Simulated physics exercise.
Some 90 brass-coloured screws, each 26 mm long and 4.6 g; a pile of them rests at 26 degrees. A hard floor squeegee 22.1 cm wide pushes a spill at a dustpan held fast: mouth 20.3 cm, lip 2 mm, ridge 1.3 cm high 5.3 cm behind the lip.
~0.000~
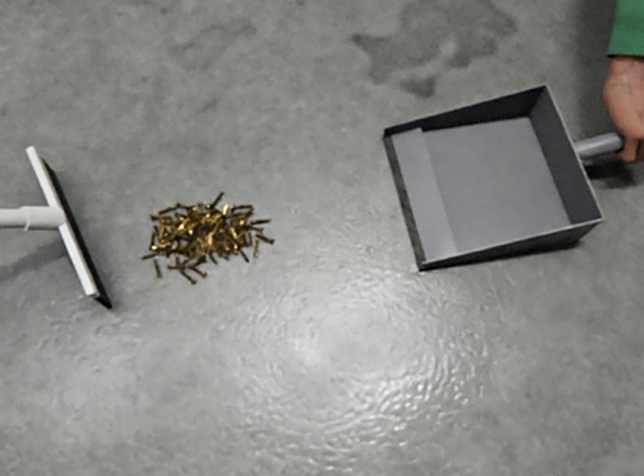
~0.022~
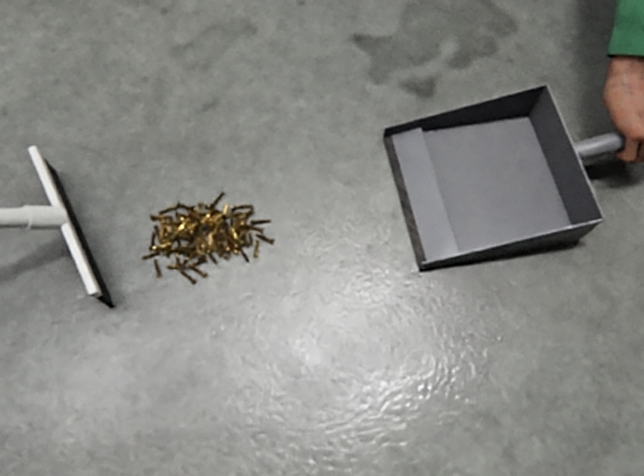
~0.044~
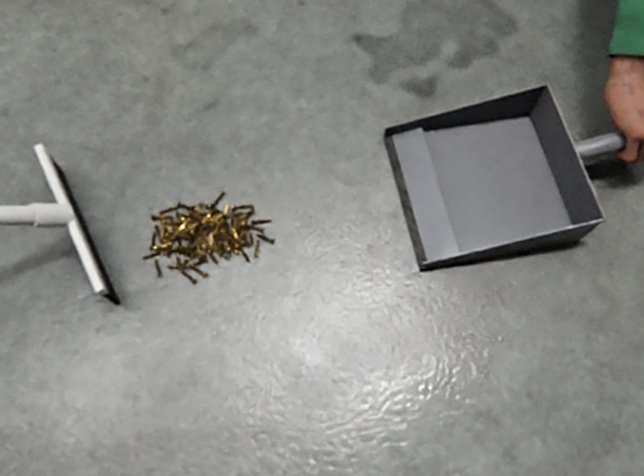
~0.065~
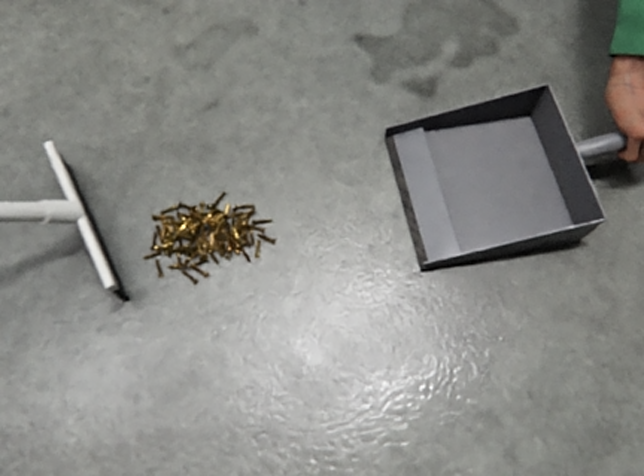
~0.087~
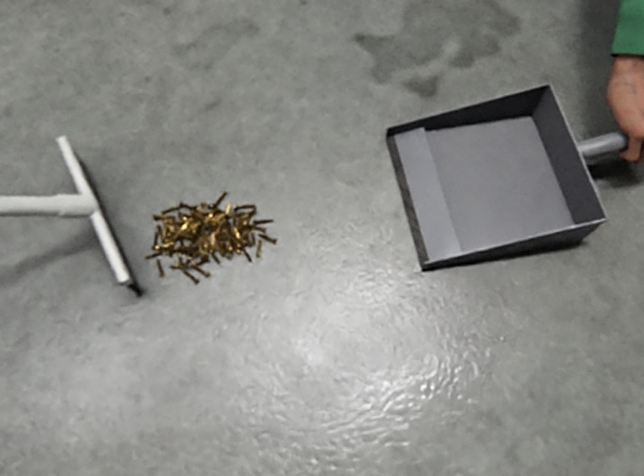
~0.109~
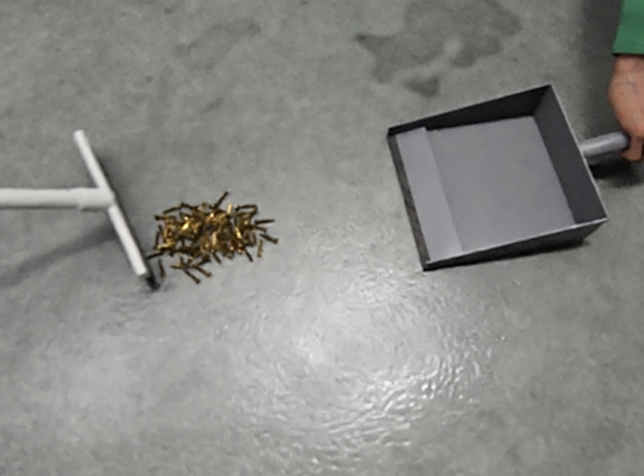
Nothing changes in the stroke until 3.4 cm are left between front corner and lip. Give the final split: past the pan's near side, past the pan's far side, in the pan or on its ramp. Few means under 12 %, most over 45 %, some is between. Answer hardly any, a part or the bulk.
Near side hardly any, far side a part, pan a part.
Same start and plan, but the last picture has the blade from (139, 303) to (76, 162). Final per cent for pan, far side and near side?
Pan 0, far 0, near 5.
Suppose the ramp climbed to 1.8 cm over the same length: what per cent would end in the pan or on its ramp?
Then about 20 per cent.
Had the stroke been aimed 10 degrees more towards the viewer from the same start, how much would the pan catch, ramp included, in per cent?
In that case some 30 per cent.
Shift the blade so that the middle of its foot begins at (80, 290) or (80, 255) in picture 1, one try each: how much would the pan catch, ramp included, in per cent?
Some 20 and 25 per cent.
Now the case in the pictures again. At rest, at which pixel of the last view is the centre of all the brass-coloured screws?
At about (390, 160).
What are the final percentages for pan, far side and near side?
Near side 0, far side 25, pan 25.
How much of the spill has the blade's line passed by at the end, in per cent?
Roughly 15 per cent.
Then, at 0.28 s, middle of the blade 22 cm from the lip; 0 % over the lip, far side 0 %, near side 0 %.
Then, at 0.40 s, middle of the blade 11 cm from the lip; 0 % over the lip, far side 15 %, near side 0 %.
After 0.64 s, middle of the blade 7 cm from the lip; 25 % over the lip, far side 25 %, near side 0 %.
By 1.6 s all is still; near side 0 %, far side 25 %, pan 25 %, in front of the lip or behind the blade 50 %.
